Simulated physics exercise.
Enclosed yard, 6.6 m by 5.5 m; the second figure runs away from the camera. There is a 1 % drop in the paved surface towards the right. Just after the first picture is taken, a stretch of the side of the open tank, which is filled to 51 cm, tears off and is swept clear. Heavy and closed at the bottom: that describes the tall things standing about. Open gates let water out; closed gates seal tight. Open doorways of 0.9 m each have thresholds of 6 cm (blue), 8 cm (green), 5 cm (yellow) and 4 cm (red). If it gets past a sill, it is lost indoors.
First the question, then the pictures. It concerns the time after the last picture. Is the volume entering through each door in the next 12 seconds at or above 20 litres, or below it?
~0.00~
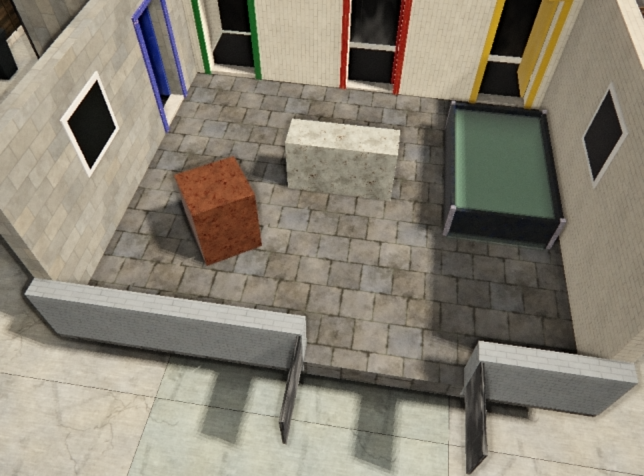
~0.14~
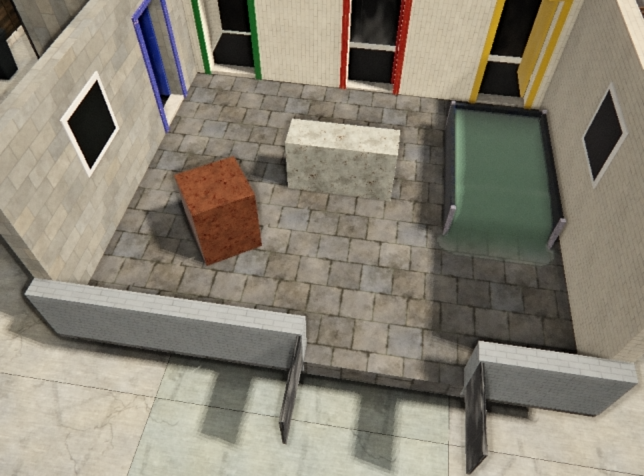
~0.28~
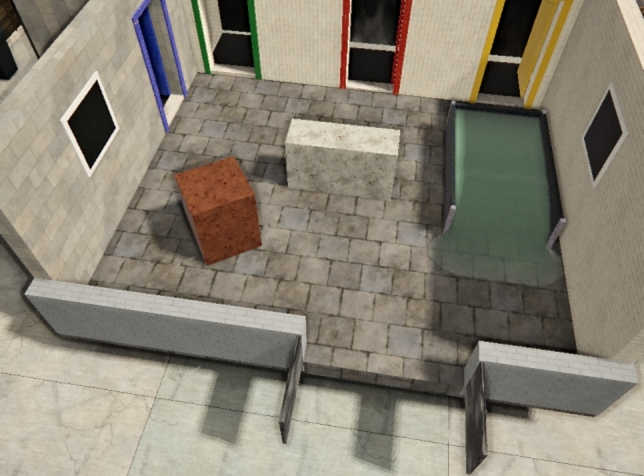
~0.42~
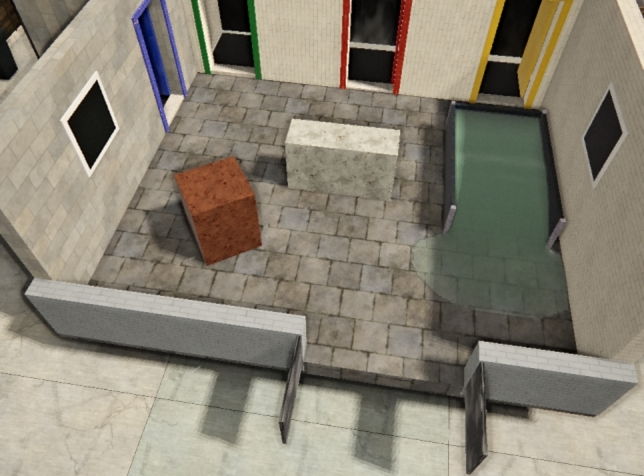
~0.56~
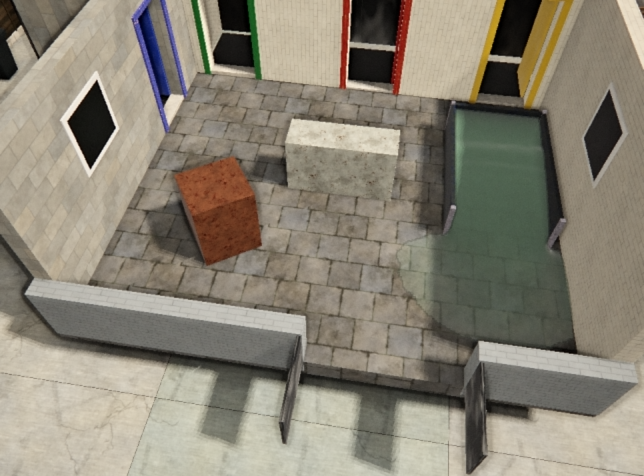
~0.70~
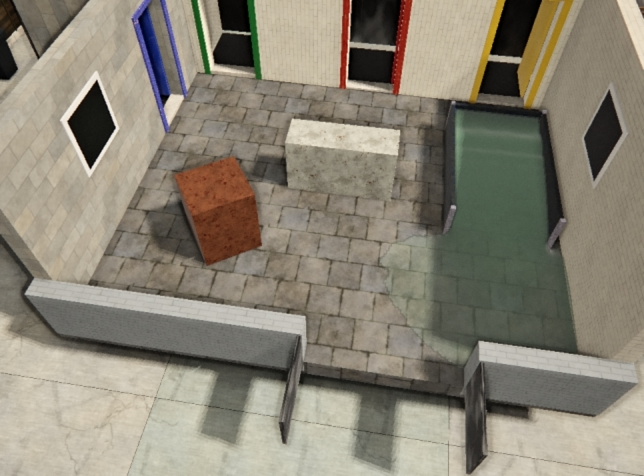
My prediction: The blue door stops short of the limit. The green door stops short of the limit. The yellow door stops short of the limit. The red door stops short of the limit.
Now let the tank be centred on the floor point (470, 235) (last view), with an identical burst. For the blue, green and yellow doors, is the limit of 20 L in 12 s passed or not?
Blue: Within limit; green: Within limit; yellow: Beyond limit.
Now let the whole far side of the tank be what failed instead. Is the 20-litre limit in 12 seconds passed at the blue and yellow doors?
Blue: Within the limit; yellow: Exceeding the limit.
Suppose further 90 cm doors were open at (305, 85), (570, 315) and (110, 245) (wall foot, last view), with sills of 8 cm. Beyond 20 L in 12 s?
Less, more, less.
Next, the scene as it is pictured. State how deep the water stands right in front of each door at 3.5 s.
You'd see blue at 0 cm, green at 0 cm, yellow at 0 cm and red at 0 cm.
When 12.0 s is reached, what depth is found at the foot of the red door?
It comes to near 4.0 cm.
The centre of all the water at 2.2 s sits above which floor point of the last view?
I'd say somewhere around (496, 248).
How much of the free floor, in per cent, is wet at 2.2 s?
20 %.
After 1.4 s water covers 20 % of the floor and is deepest (40 cm) near (572, 371); blue door not reached, green door not reached, yellow door not reached, red door not reached.
After 2.2 s water covers 20 % of the floor and is deepest (36 cm) near (574, 384); blue door not reached, green door not reached, yellow door not reached, red door not reached.
After 3.5 s water covers 25 % of the floor and is deepest (24 cm) near (574, 384); blue door not reached, green door not reached, yellow door not reached, red door not reached.
After 7.0 s water covers 65 % of the floor and is deepest (10 cm) near (102, 313); blue door not reached, green door not reached, yellow door 5 cm at the sill, 4 L in, red door not reached.
After 12.0 s water covers 90 % of the floor and is deepest (6 cm) near (563, 309); blue door 2 cm at the sill, 0 L in, green door 5 cm at the sill, 0 L in, yellow door 2 cm at the sill, 5 L in, red door 4 cm at the sill, 0 L in.
